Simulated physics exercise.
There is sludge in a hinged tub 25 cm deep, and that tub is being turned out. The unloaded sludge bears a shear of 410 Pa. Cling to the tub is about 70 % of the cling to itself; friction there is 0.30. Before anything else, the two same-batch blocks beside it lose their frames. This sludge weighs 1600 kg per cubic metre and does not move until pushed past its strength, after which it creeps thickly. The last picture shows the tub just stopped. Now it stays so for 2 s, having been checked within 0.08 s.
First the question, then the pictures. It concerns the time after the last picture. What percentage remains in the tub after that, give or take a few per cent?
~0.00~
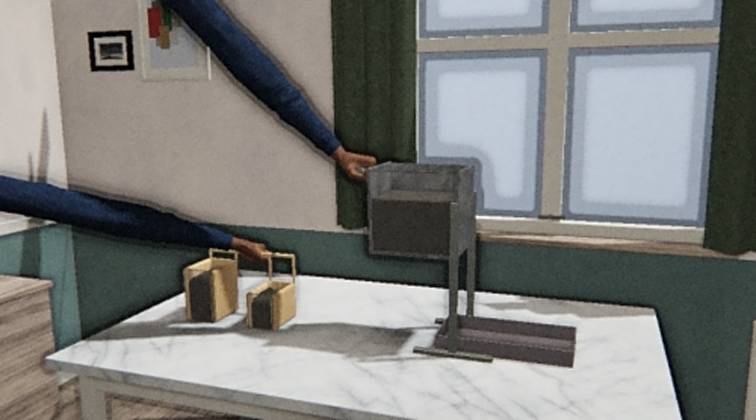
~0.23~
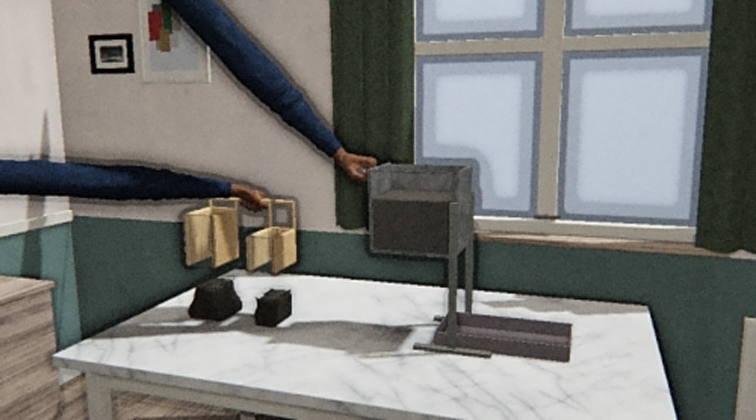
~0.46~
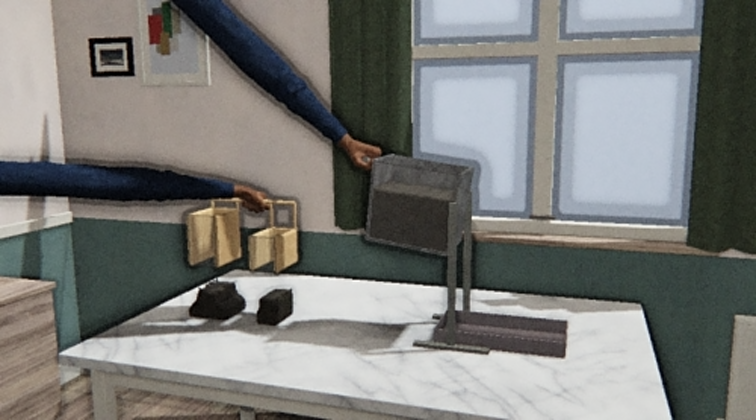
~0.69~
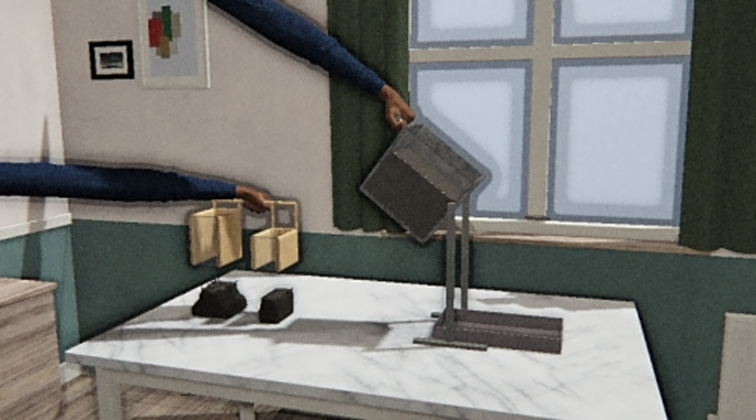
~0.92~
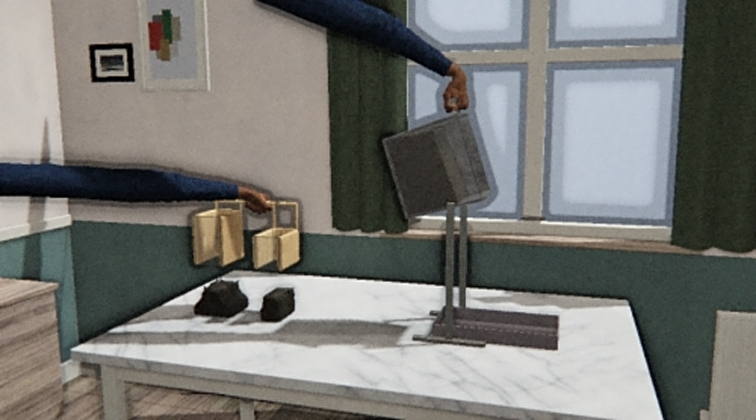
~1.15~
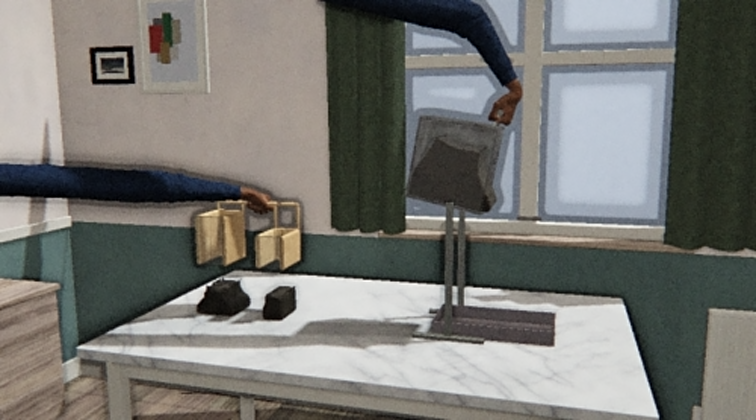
30 %.
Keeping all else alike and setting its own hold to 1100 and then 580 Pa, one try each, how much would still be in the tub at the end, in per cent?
The two runs give near 55 % and near 40 % respectively.
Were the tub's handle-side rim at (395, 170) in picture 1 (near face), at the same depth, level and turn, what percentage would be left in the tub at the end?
Then near 45 % stays in the tub.
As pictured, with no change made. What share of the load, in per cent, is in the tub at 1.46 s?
Near 35 in a hundred.
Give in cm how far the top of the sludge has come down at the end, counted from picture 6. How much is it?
About 14 cm.
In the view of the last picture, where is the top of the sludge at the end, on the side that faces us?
Around (432, 184).
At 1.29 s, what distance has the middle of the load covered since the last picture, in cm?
The shift is near 10 cm.
By 1.29 s, the tub is at 100 degrees and holds 64 %.
By 1.46 s, the tub is at 100 degrees and holds 37 %.
By 1.63 s, the tub is at 100 degrees and holds 31 %.
By 1.80 s, the tub is at 100 degrees and holds 30 %.
By 3.15 s, at the end, the tub is at 100 degrees and holds 30 %.
